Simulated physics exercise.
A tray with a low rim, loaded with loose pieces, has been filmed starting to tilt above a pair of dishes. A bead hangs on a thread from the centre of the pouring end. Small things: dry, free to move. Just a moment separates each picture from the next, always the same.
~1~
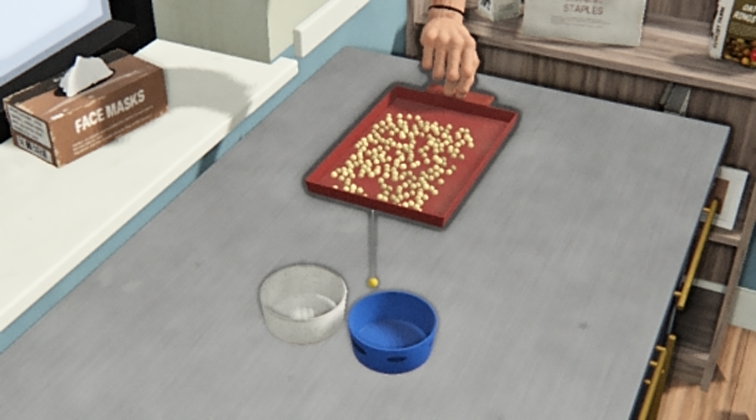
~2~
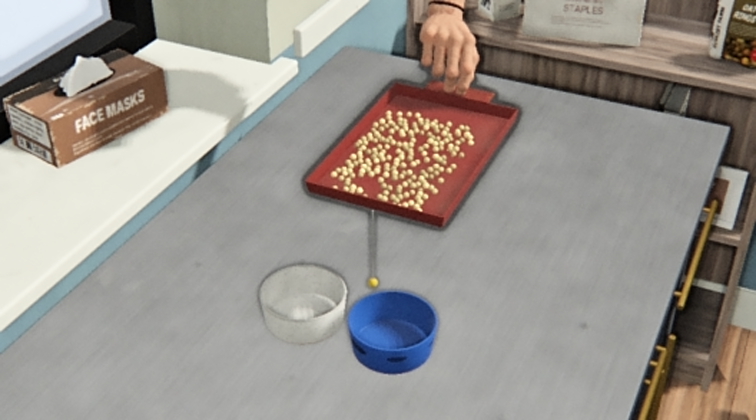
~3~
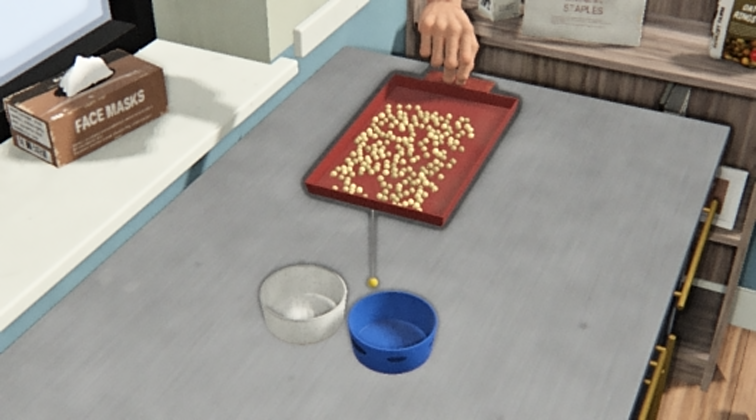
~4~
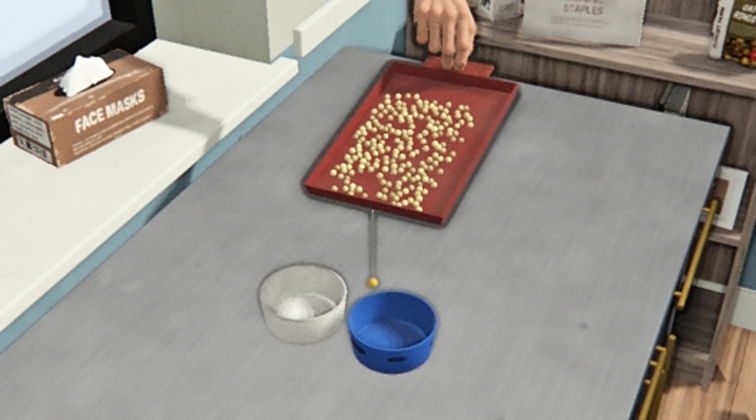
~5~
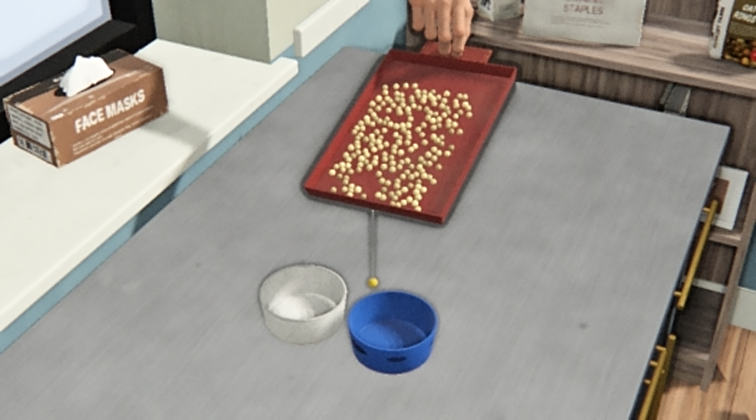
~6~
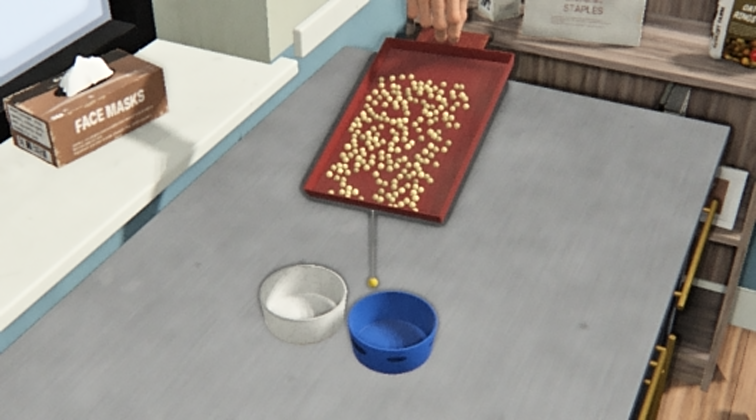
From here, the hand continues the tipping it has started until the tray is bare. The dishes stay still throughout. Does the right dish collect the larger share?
Winner: Left dish.
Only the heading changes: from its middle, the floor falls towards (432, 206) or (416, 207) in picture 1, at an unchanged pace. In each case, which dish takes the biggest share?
Heading one: The dish placed right; heading two: The dish placed right.
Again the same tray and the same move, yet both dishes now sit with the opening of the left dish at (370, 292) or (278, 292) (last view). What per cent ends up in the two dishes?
Near 20 and 80 percent respectively.
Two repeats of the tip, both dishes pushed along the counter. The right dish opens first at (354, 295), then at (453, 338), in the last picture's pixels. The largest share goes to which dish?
One: The right-hand dish. Two: The dish on the left.
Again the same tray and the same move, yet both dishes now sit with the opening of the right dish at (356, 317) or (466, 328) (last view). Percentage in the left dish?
Around 30 and then 20 per cent.
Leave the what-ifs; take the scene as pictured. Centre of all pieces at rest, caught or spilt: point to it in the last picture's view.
Resting centre, last frame: Roughly (306, 321).
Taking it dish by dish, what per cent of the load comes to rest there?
In per cent, left near 80 and right near 10.
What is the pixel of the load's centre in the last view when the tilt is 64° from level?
Roughly at (346, 186).
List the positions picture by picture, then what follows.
Corners of the pouring end (309, 180) and (442, 215), level; middle of the load (401, 159), soya beans; left dish (283, 329); right dish (374, 359); bead on its thread (373, 283), in the first picture.
Corners of the pouring end (309, 180) and (442, 215), level; middle of the load (401, 158), in the second picture.
Corners of the pouring end (308, 181) and (442, 215), tipped barely, lowest at the left corner; middle of the load (401, 154), in the third picture.
Corners of the pouring end (308, 183) and (441, 214), tipped a little, lowest at the left corner; middle of the load (400, 148), in the fourth picture.
Corners of the pouring end (307, 185) and (440, 214), tipped clearly, lowest at the left corner; middle of the load (399, 143), in the fifth picture.
Corners of the pouring end (307, 187) and (439, 214), tipped clearly, lowest at the left corner; middle of the load (395, 140), about a tenth on the move; left dish (283, 329); right dish (374, 359), in the sixth picture.
Just after the last frame, tray tipped steeply; almost all on the tray; just a few in the left dish; about a tenth in the air.
A moment on, tray tipped past a quarter turn; the larger part on the tray; just a few in the right dish; about a tenth in the left dish; just a few outside both; about a tenth in the air.
Further on, tray tipped past a quarter turn; about a tenth in the right dish; the larger part in the left dish; about a tenth outside both.
When it is over, tray tipped past a quarter turn; about a tenth in the right dish; the larger part in the left dish; about a tenth outside both.
